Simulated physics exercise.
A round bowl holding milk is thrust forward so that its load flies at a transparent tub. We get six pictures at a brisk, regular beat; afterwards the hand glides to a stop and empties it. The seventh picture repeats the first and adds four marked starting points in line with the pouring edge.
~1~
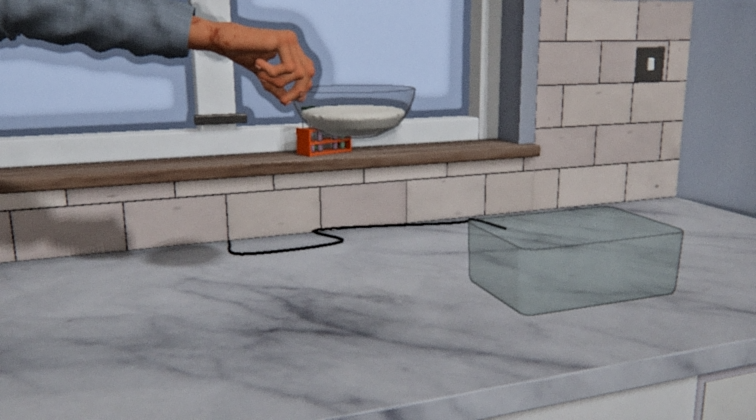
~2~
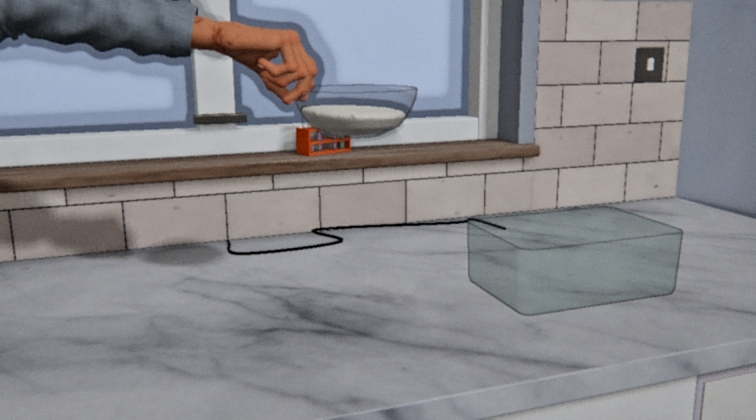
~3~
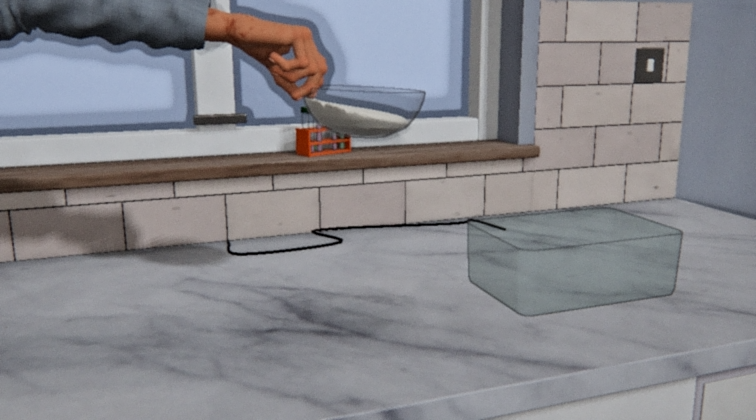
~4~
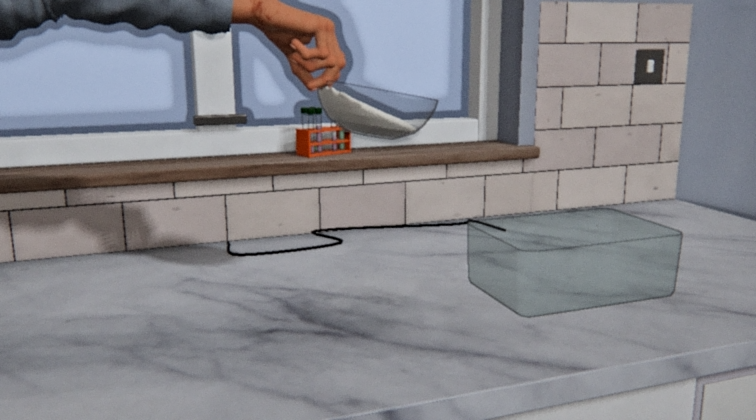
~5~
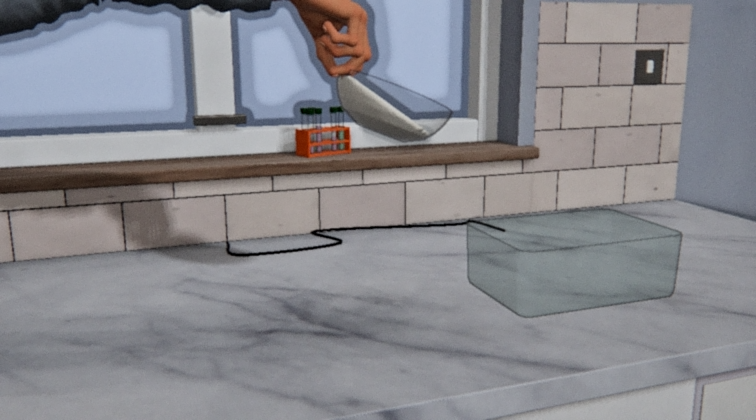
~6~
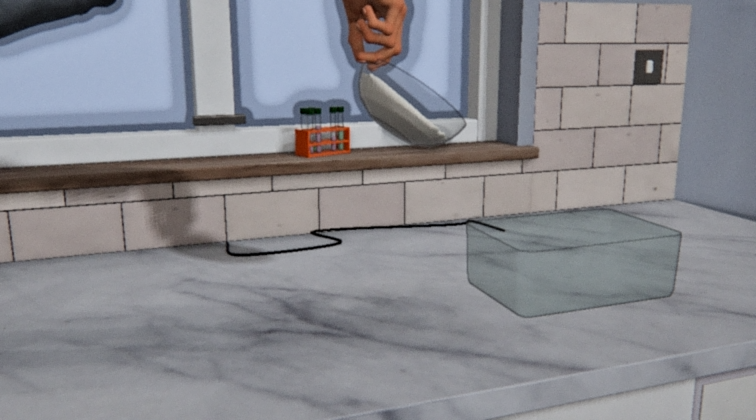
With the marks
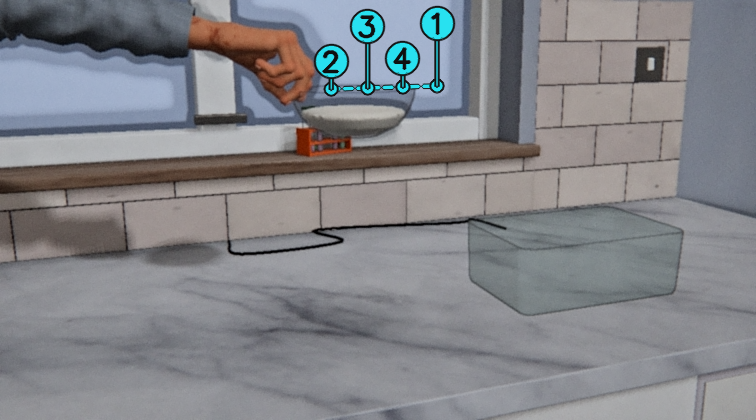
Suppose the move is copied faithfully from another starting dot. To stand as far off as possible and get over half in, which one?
2.
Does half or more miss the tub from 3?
No, not at all.
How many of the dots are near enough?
All four.
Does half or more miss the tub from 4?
No.
On the marked copy, 1 at (437, 85); 2 at (331, 89); 3 at (367, 88); 4 at (402, 86).
If 1 is chosen, about 81 % lands in the tub, 10 % falls short and 9 % goes beside or beyond.
If 2 is chosen, about 72 % lands in the tub, 18 % falls short and 10 % goes beside or beyond.
If 3 is chosen, about 82 % lands in the tub, 4 % falls short and 14 % goes beside or beyond.
If 4 is chosen, about 71 % lands in the tub, 5 % falls short and 24 % goes beside or beyond.
